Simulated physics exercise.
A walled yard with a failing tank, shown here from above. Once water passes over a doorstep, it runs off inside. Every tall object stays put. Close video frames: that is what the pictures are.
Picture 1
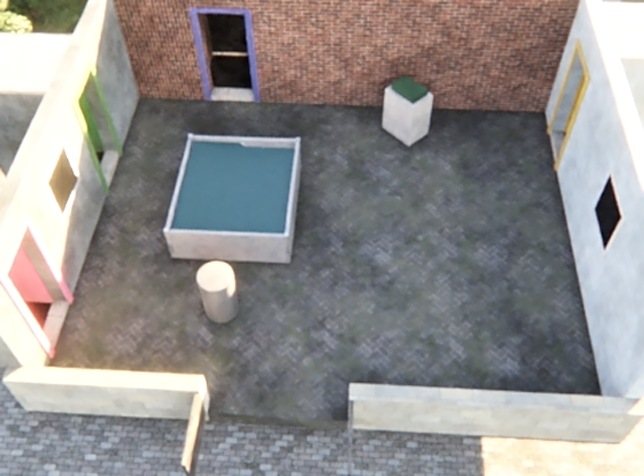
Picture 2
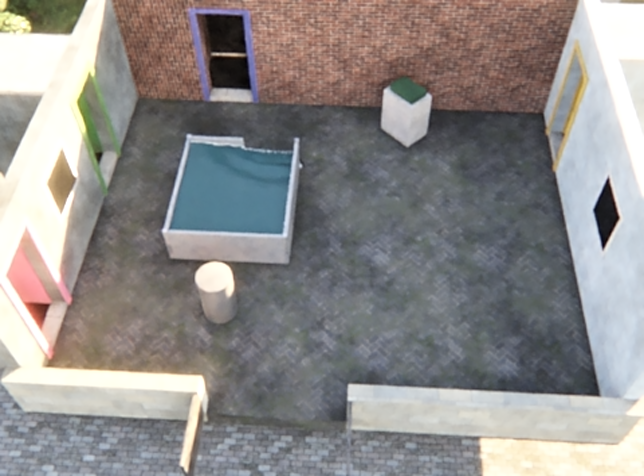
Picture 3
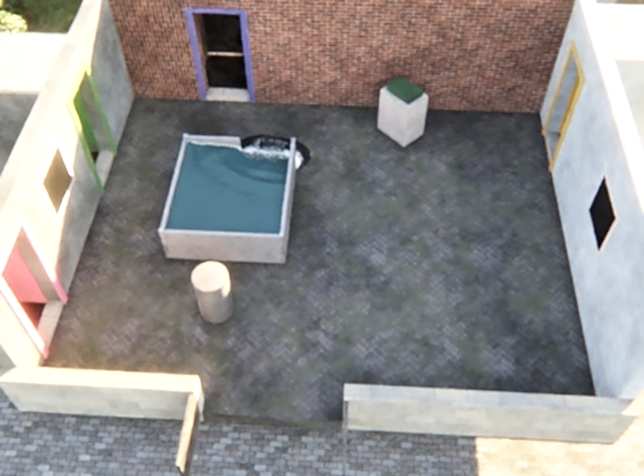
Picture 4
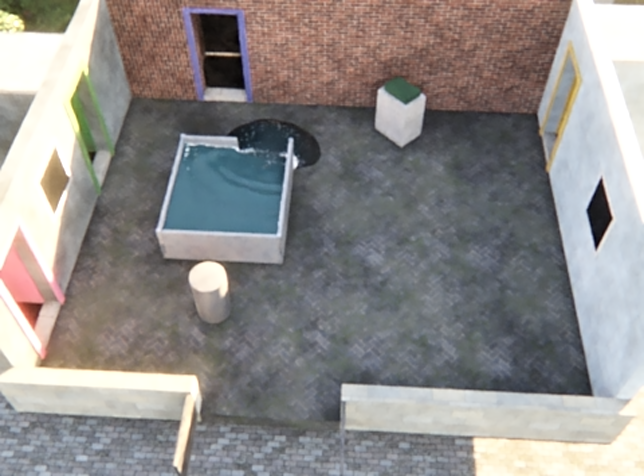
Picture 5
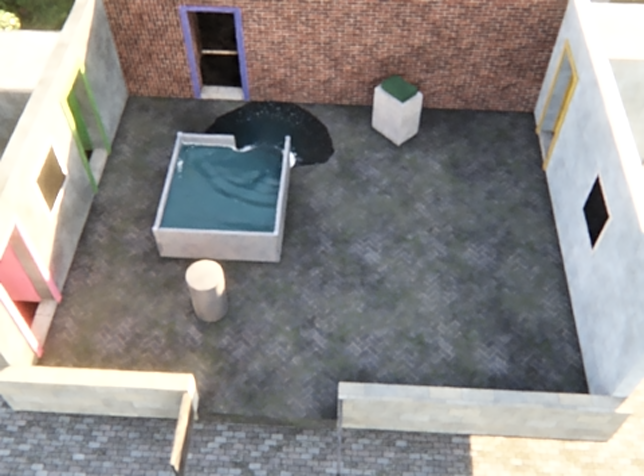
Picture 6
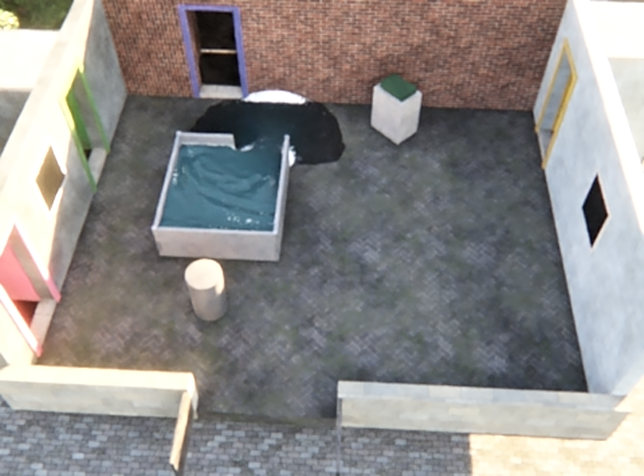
Water pours from a gap in the open tank's far side and spreads across the yard.
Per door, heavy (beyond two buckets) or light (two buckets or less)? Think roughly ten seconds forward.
Blue door - heavy; green door - light; pink door - light; yellow door - light.
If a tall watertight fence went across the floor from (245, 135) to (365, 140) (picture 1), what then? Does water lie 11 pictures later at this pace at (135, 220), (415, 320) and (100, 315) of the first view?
Point by point: First not reached, second not reached, third not reached.
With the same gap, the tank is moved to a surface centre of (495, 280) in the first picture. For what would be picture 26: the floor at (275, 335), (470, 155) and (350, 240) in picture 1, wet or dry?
Well, in the order you listed them, they'd be unreached, reached by the flood and unreached.
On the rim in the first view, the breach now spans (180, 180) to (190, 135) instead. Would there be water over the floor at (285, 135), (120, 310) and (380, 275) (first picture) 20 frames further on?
Submerged, submerged, untouched.
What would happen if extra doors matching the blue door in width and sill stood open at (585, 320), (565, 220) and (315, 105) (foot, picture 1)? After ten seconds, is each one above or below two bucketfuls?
Door by door: Ends up below, ends up below, ends up above.
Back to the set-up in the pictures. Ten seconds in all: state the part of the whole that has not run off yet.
The share not yet gone is roughly 96 percent.
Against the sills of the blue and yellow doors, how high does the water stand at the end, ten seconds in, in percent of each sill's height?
Some 50 percent and then some 40 percent.
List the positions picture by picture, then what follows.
In the first picture, the open tank at (236, 186) is whole and still.
In the second picture, the front is at a hidden place, out from the gap on the open tank's far side.
In the third picture, water pours out on the open tank's far side and has run to a hidden place.
In the fourth picture, water pours out on the open tank's far side and has run to (259, 122).
In the fifth picture, the front is at (282, 102), out from the gap on the open tank's far side.
In the sixth picture, the front is at (313, 102), out from the gap on the open tank's far side.
A moment on, water covers 10 % of the floor; the blue door under two buckets in, the green door not reached, the pink door not reached, the yellow door not reached.
Next, water covers 15 % of the floor; the blue door over two buckets in, the green door not reached, the pink door not reached, the yellow door not reached.
Then, water covers 35 % of the floor; the blue door over two buckets in, the green door wet at the sill, nothing in, the pink door not reached, the yellow door wet at the sill, nothing in.
Later, water covers 75 % of the floor; the blue door over two buckets in, the green door wet at the sill, nothing in, the pink door wet at the sill, nothing in, the yellow door under two buckets in.
In the end, water covers 95 % of the floor; the blue door over two buckets in, the green door wet at the sill, nothing in, the pink door wet at the sill, nothing in, the yellow door under two buckets in.
